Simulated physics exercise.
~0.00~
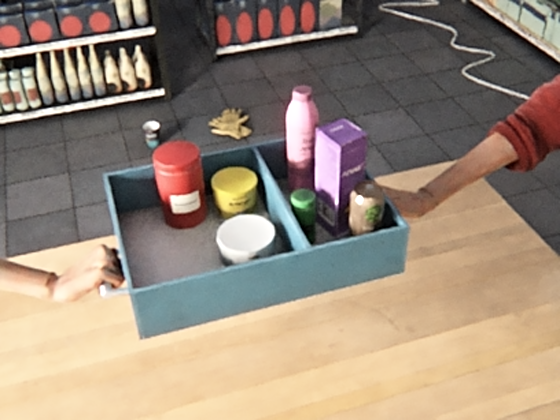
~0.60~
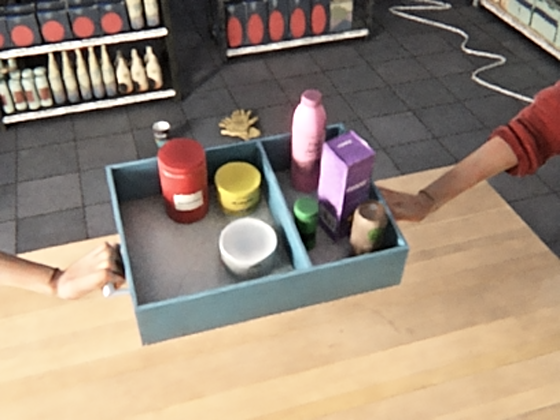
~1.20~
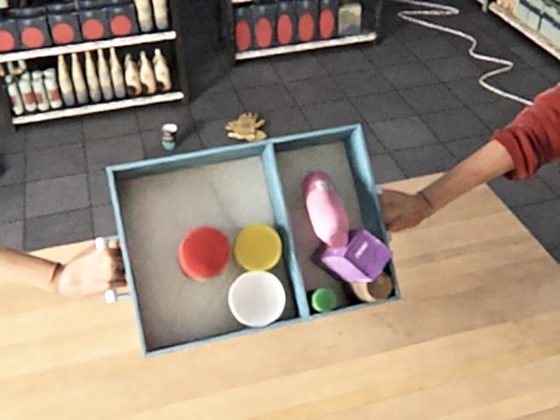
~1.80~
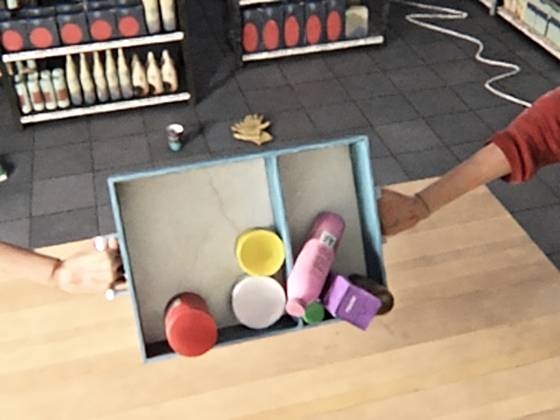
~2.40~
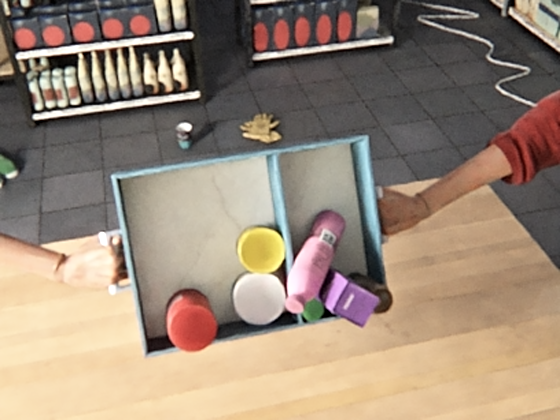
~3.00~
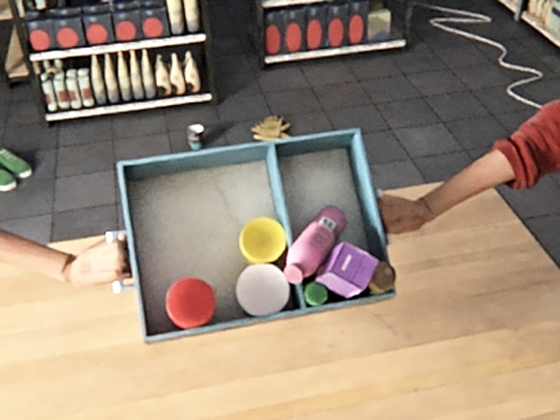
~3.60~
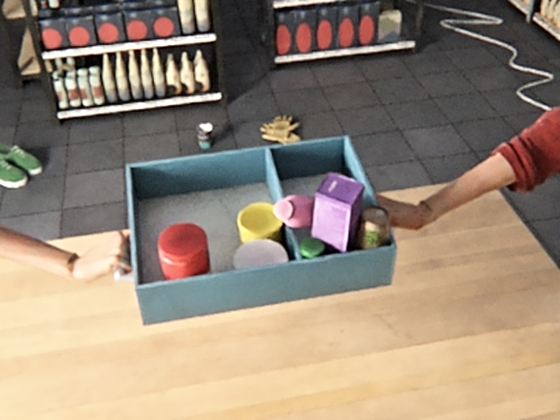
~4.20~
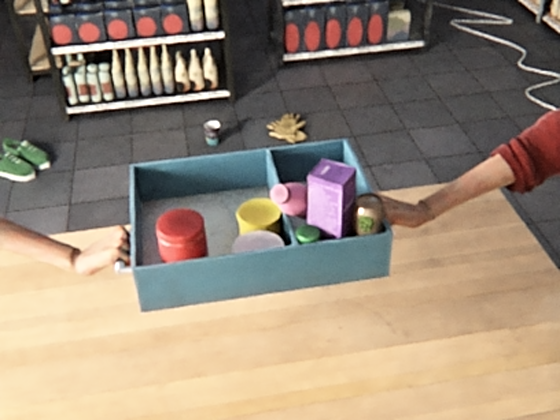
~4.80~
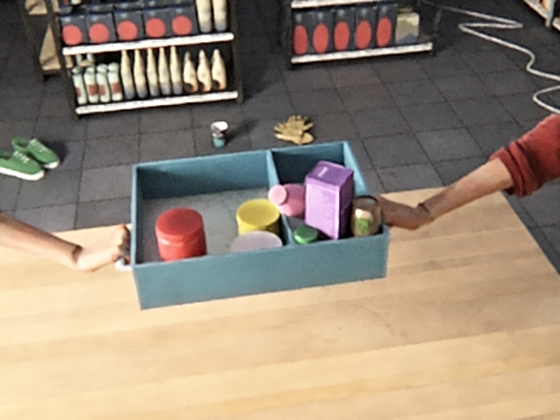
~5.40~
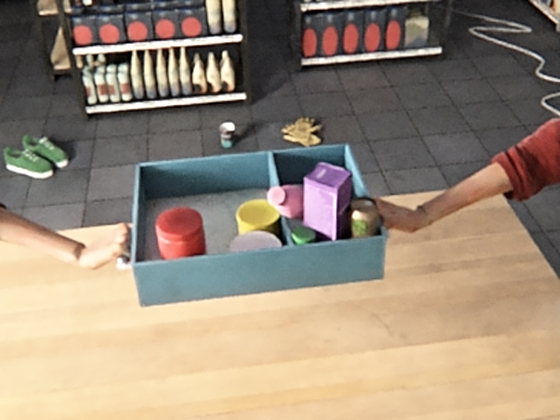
Two hands tip a blue crate toward the viewer and level it, leaving the pink bottle toppled.
